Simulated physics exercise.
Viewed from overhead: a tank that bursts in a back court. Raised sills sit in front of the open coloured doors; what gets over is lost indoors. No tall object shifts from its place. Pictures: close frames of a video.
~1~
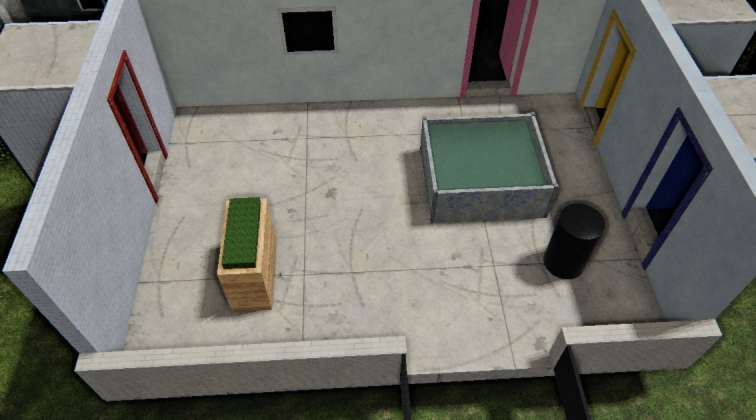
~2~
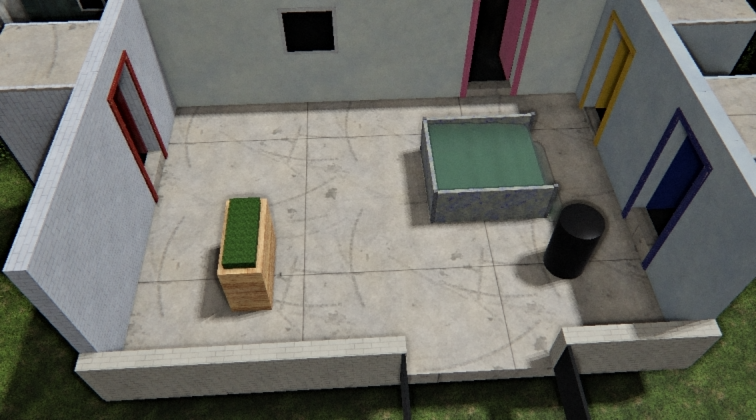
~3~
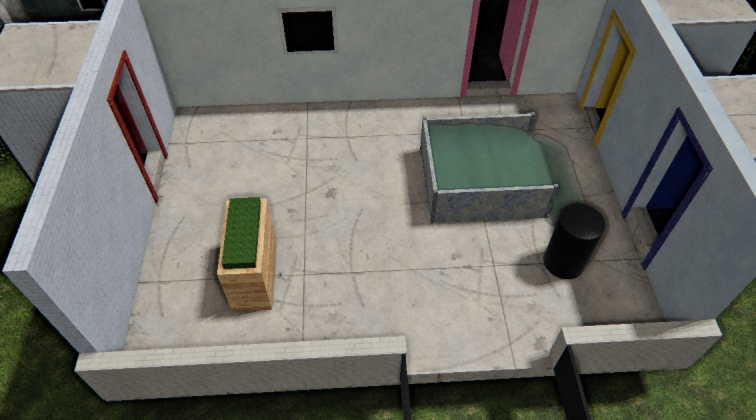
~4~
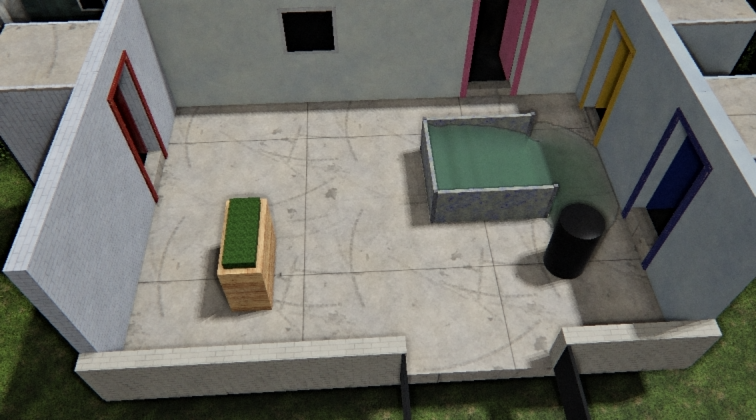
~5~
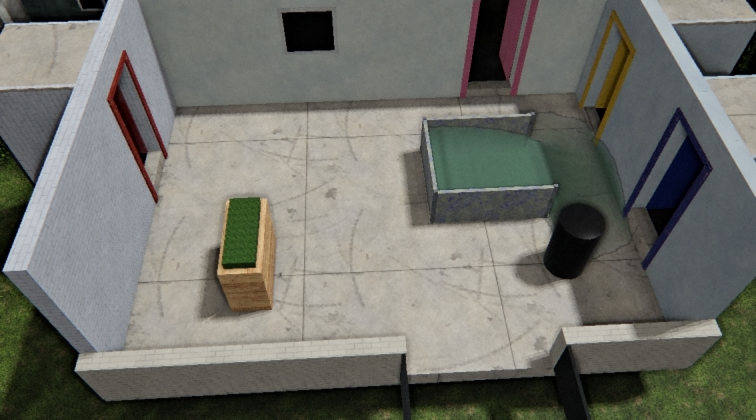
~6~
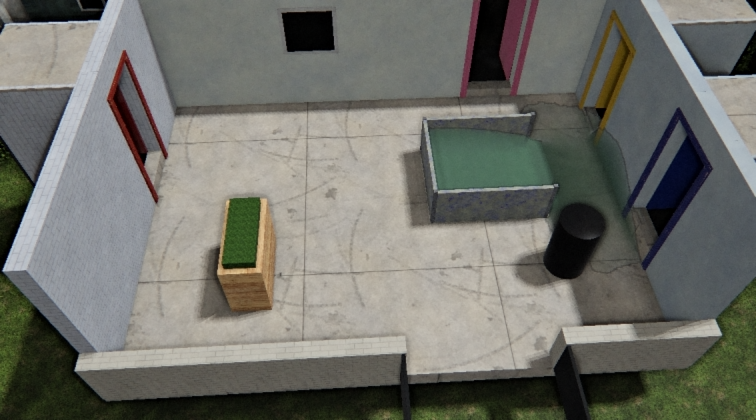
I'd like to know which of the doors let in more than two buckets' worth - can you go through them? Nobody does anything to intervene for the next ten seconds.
Sure: The pink door does not; the blue door does not; the red door does not; the yellow door lets in more.
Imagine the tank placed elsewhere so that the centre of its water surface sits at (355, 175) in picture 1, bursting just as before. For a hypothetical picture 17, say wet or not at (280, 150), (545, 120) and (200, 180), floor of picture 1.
The first spot ends up left untouched, the second sodden and the third left untouched.
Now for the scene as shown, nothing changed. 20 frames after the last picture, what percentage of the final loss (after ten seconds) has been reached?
Approximately 55 %.
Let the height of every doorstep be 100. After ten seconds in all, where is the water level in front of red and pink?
Approx. 20 % followed by 20 %.
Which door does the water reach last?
Looks like the door marked red.
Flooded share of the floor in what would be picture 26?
It comes to 50 per cent.
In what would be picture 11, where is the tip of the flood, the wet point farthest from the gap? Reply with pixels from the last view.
I'd say around (674, 344).
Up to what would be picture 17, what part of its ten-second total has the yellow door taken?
Estimated share: About 45 %.
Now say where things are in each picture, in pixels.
In the first frame, still water in the tank at (486, 154).
In the second frame, water pours out at (535, 169) and has run to a hidden place.
In the third frame, water pours out at (535, 171) and has run to (541, 138).
In the fourth frame, water pours out at (534, 173) and has run to a hidden place.
In the fifth frame, the front is at (588, 127), out from the gap at (534, 173).
In the sixth frame, the front is at (581, 110), out from the gap at (534, 173).
A moment on, water covers 15 % of the floor; the pink door not reached, the blue door wet at the sill, nothing in, the red door not reached, the yellow door over two buckets in.
Next, water covers 20 % of the floor; the pink door wet at the sill, nothing in, the blue door wet at the sill, nothing in, the red door not reached, the yellow door far over two buckets in.
Then, water covers 50 % of the floor; the pink door wet at the sill, nothing in, the blue door wet at the sill, nothing in, the red door not reached, the yellow door far over two buckets in.
Later, water covers 90 % of the floor; the pink door wet at the sill, nothing in, the blue door wet at the sill, nothing in, the red door wet at the sill, nothing in, the yellow door far over two buckets in.
In the end, water covers 95 % of the floor; the pink door wet at the sill, nothing in, the blue door wet at the sill, nothing in, the red door wet at the sill, nothing in, the yellow door far over two buckets in.
